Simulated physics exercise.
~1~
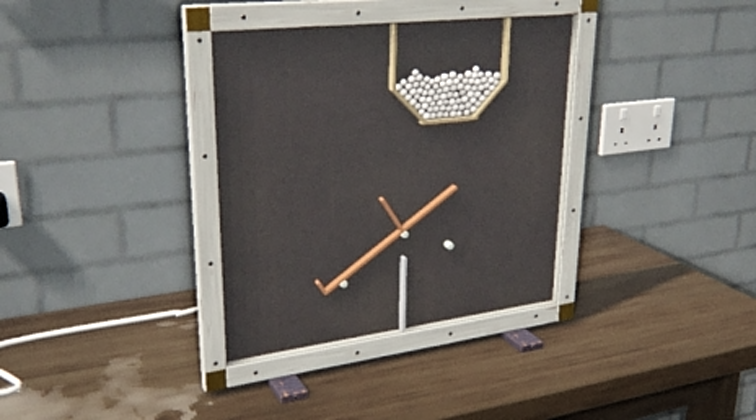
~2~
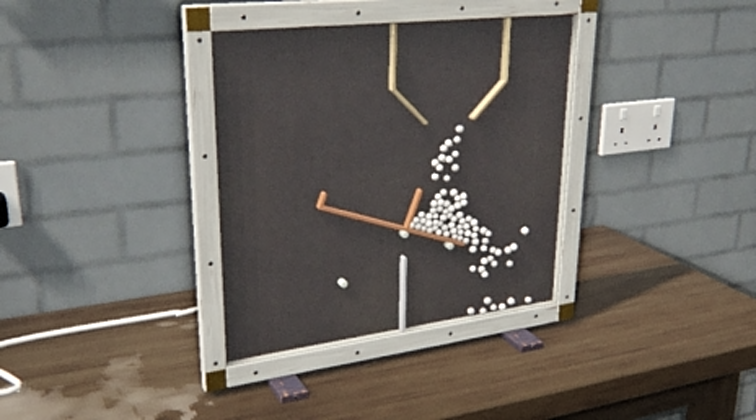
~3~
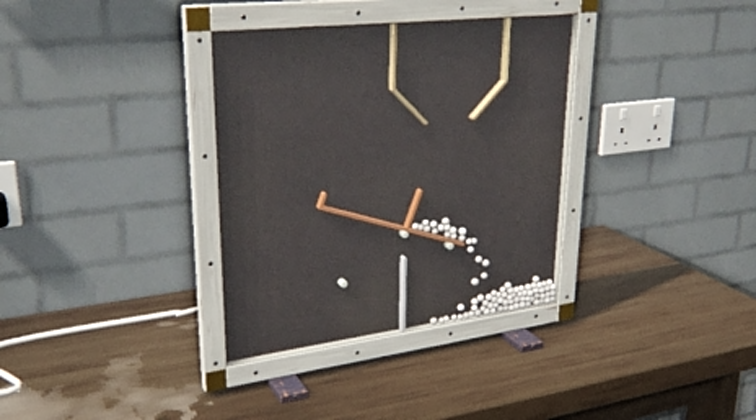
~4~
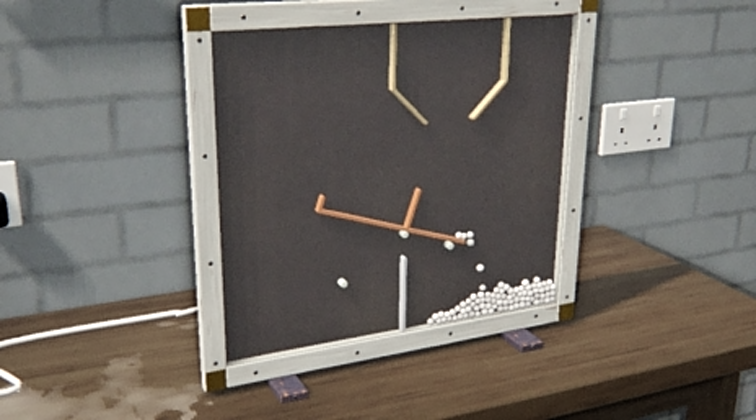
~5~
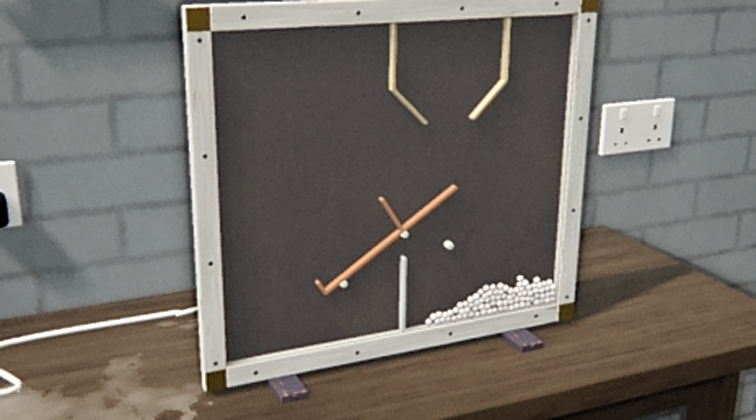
In an upright framed case on a wooden table, small white balls poured from a hopper onto a copper-coloured tilting tray, tipping its right side down and spilling into the right bin, before the emptied tray swung back to its starting slant.
